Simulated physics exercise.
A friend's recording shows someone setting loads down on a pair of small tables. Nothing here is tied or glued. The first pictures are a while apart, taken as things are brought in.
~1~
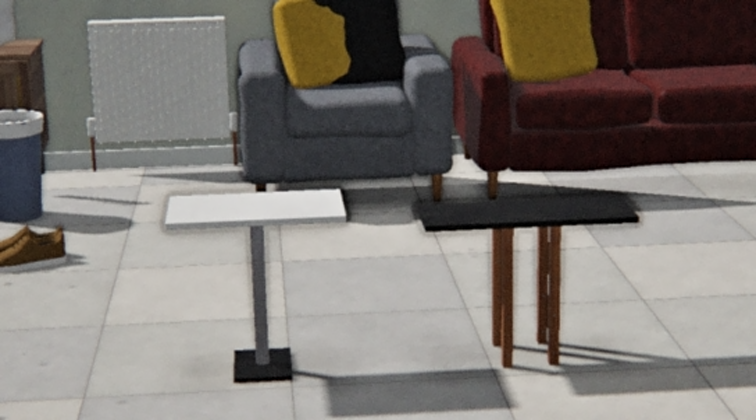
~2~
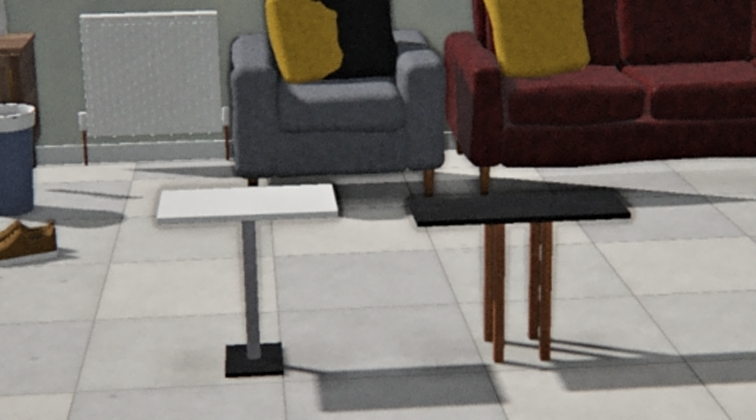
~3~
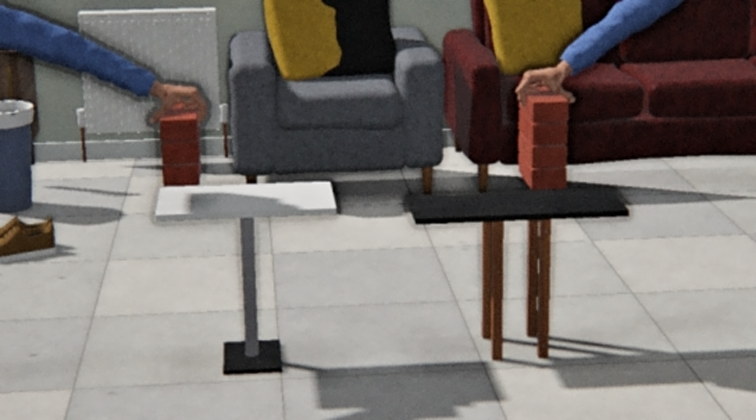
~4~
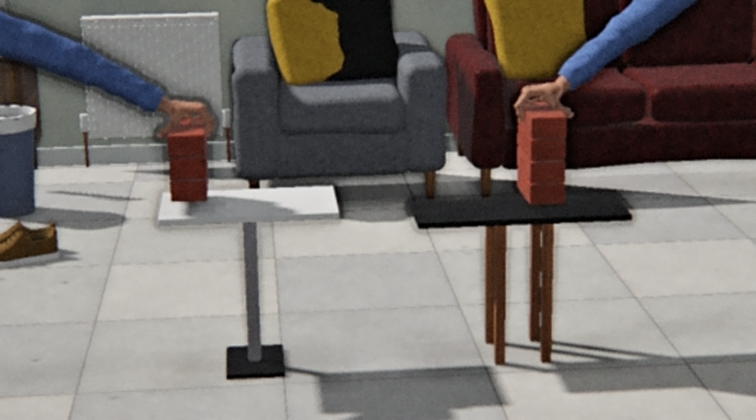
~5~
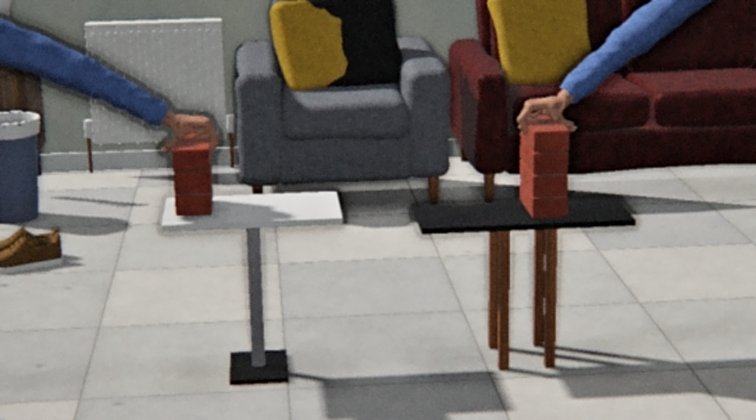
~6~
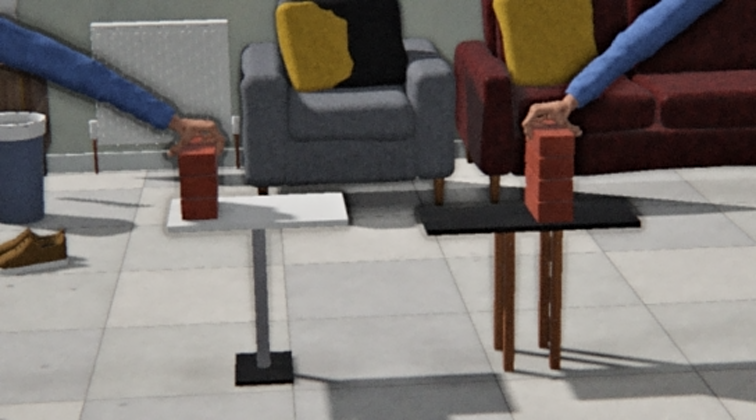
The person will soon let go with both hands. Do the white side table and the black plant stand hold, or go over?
The white side table is left tipped over; the black plant stand is left standing.
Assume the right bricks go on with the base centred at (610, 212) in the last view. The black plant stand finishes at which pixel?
It comes to rest around (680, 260).
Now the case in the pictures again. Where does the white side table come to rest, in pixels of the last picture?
At about (103, 301).
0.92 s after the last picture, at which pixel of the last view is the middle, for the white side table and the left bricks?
(93, 293), then (14, 364).
Then, 0.60 s on from there, white side table turned 21° from its first pose near (195, 215); black plant stand at rest near (528, 218).
Then, 0.78 s on from there, white side table turned 49° from its first pose near (132, 252); black plant stand at rest near (528, 218).
Then, 0.92 s on from there, white side table turned 72° from its first pose near (93, 293); black plant stand at rest near (528, 218).
In the end, the white side table goes over, near (103, 301); the black plant stand keeps steady, near (528, 218).
